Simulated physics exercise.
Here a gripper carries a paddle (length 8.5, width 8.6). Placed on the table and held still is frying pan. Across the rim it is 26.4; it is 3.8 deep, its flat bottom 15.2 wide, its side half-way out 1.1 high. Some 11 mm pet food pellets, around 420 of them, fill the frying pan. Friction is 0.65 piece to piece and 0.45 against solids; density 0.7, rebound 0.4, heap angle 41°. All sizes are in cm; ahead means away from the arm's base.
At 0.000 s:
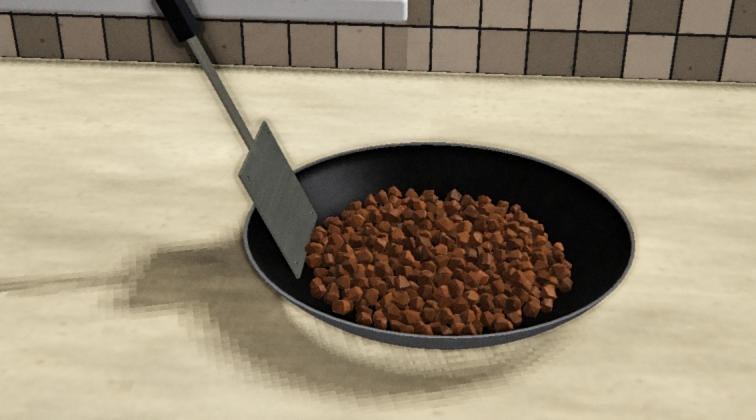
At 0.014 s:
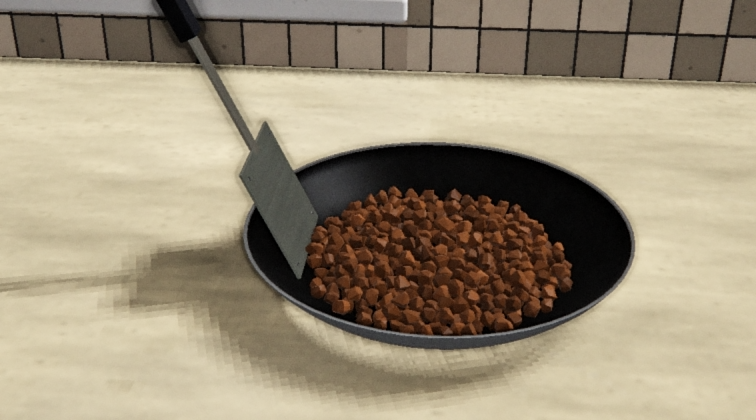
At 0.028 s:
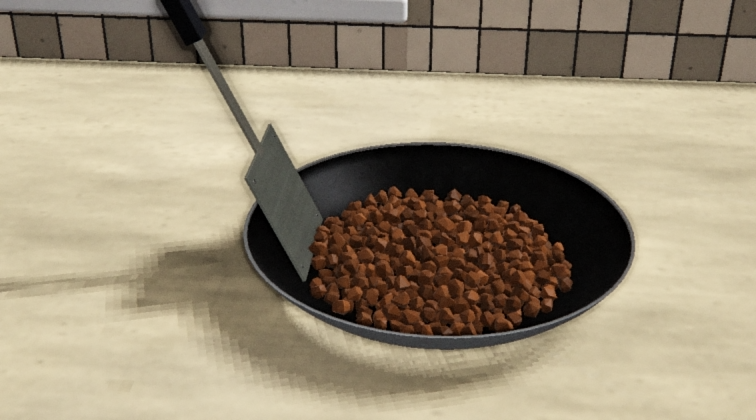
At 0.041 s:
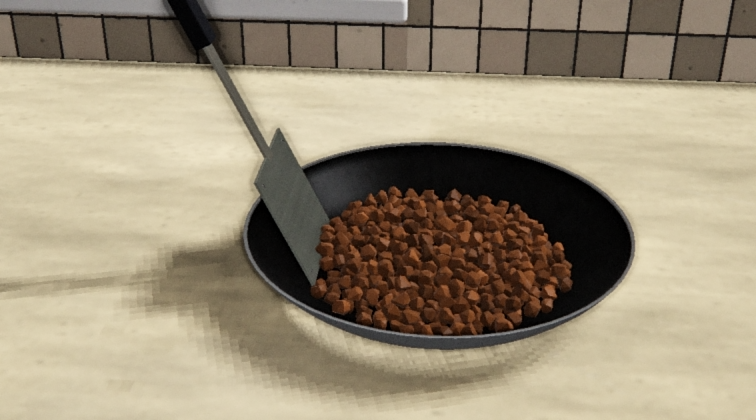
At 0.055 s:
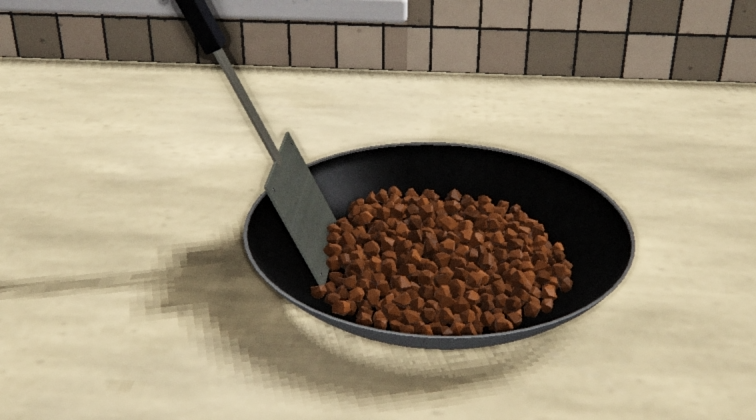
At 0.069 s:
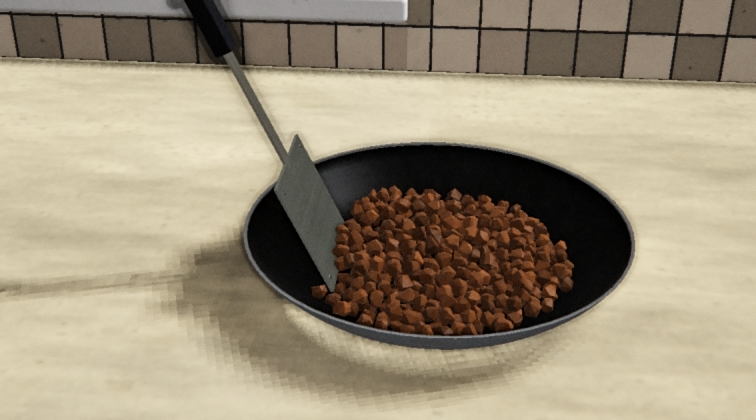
The clip shows a dark frying pan of small brown chunks on a pale counter as a flat metal spatula, tilted at the pan's left side, moves slightly rightward, nudging a few chunks at the left edge of the pile.
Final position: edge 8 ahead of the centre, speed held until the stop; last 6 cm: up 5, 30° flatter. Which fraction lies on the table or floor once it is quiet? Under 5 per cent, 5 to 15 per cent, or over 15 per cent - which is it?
It is 5 to 15 per cent.
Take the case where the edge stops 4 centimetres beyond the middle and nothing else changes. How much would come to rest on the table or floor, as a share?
0 %, roughly.
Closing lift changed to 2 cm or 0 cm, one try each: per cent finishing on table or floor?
It works out to some 15 per cent for the first setting and some 20 per cent for the second.
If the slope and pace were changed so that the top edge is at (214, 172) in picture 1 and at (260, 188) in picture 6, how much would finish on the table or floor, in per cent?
Off the vessel, on the table or floor: Some 10 percent.
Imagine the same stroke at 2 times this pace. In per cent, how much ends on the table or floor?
That comes to some 20 per cent, roughly.
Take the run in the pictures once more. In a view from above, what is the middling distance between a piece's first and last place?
Around 7 cm, measured level.
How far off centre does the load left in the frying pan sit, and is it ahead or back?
Some 5.5 cm ahead of the centre.
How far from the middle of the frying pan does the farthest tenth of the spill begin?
Roughly 20 cm.
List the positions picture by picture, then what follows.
In the first picture, paddle top edge at (252, 146), sloping 65°; upper third of the load around (435, 249), from x 310 to 565, top at y 195; 421 in the frying pan.
In the second picture, paddle top edge at (253, 147), sloping 65°; upper third of the load around (435, 249), from x 315 to 565, top at y 195.
In the third picture, paddle top edge at (258, 149), sloping 65°; upper third of the load around (435, 248), from x 315 to 565, top at y 195.
In the fourth picture, paddle top edge at (267, 154), sloping 65°; upper third of the load around (427, 248), from x 320 to 565, top at y 195.
In the fifth picture, paddle top edge at (277, 158), sloping 65°; upper third of the load around (426, 246), from x 320 to 565, top at y 195.
In the sixth picture, paddle top edge at (286, 160), sloping 65°; upper third of the load around (431, 242), from x 320 to 565, top at y 195; 421 in the frying pan.
After 0.19 s, sloping 65°, highest piece 29 above the table; 420 in the frying pan, 1 on the blade or in flight.
After 0.31 s, sloping 54°, highest piece 43 above the table; 401 in the frying pan, 2 on the table or floor, 18 on the blade or in flight.
After 0.57 s, sloping 35°, highest piece 26 above the table; 385 in the frying pan, 35 on the table or floor, 1 on the blade or in flight.
After 1.62 s, sloping 35°, highest piece 5 above the table; 383 in the frying pan, 38 on the table or floor.
At rest, 383 in the frying pan, 38 on the table or floor. That is 9 % on the table or floor.
